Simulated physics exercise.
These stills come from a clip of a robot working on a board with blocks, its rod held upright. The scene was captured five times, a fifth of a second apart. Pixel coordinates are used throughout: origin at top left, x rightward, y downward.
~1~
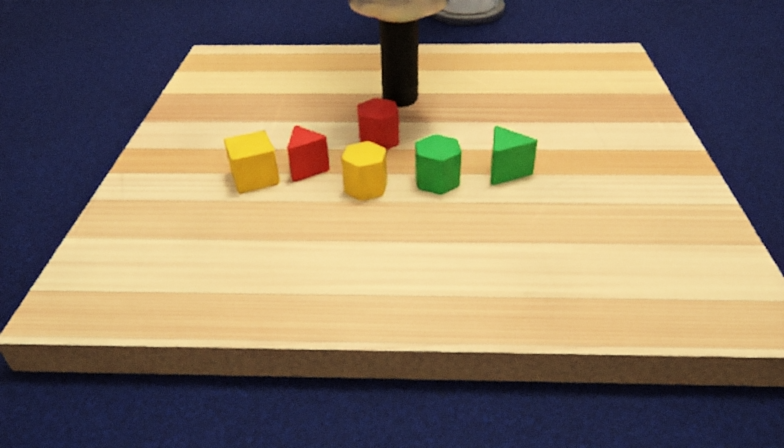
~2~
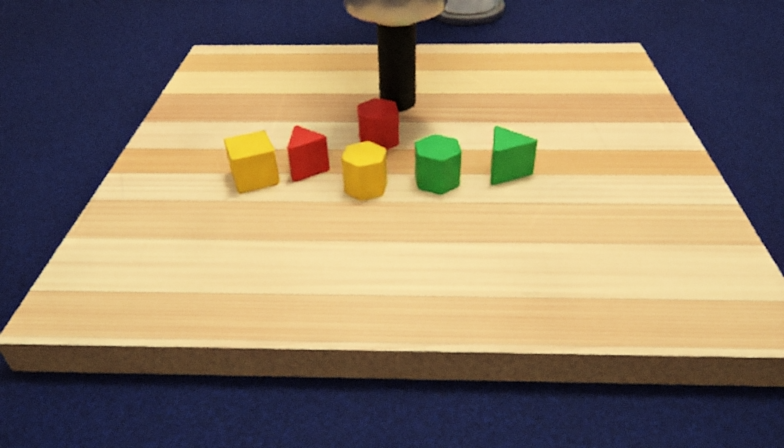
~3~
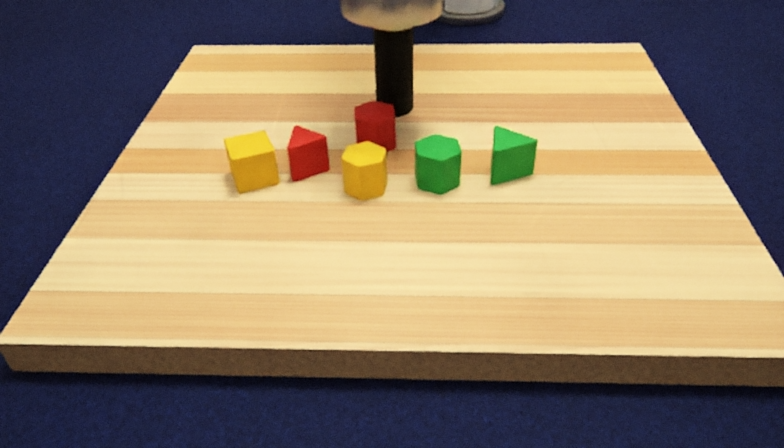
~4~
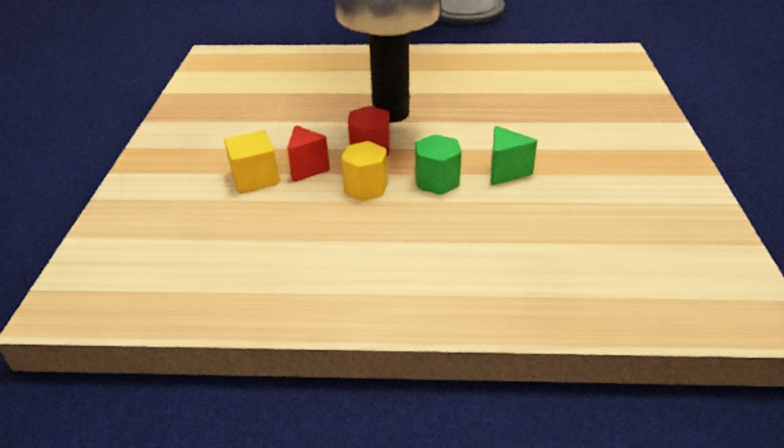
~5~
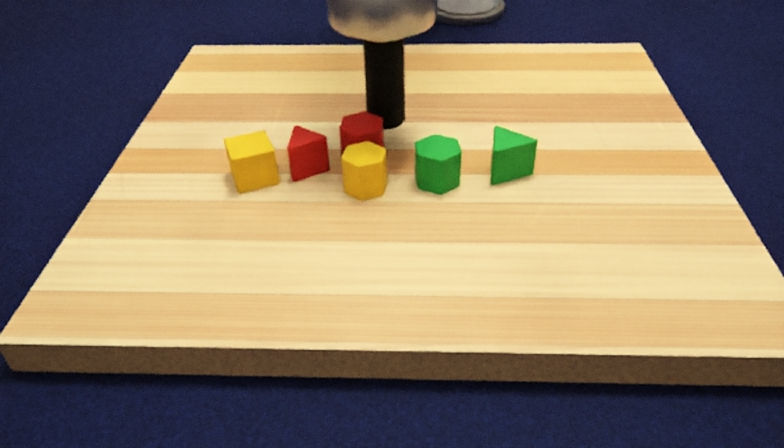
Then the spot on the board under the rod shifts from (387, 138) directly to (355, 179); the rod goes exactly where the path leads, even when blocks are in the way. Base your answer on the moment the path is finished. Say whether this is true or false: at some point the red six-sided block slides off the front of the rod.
Answer: False.
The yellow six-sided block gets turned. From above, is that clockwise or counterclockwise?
It goes round opposite to clock hands.
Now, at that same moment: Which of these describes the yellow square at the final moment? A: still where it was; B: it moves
A
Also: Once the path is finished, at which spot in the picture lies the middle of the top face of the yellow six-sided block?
I'd place it at (363, 169), taking the centre of its top.
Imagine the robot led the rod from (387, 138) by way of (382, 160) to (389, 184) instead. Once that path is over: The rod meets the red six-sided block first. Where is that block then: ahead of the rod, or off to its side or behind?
Slipped clear.
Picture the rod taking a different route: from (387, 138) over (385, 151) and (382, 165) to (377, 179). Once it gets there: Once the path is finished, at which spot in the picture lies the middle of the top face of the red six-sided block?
That would be at about pixel (332, 148).
The first path, step by step. Halfway along, rod at (371, 140); red triangle at (297, 139), turned 30° clockwise; red six-sided block at (341, 142); yellow six-sided block at (362, 162), turned 15° anticlockwise.
At the end, rod at (354, 161); yellow square still; red triangle at (295, 141), turned 60° clockwise; red six-sided block at (317, 162), turned 20° clockwise; yellow six-sided block at (363, 169), turned 35° anticlockwise; green six-sided block still.
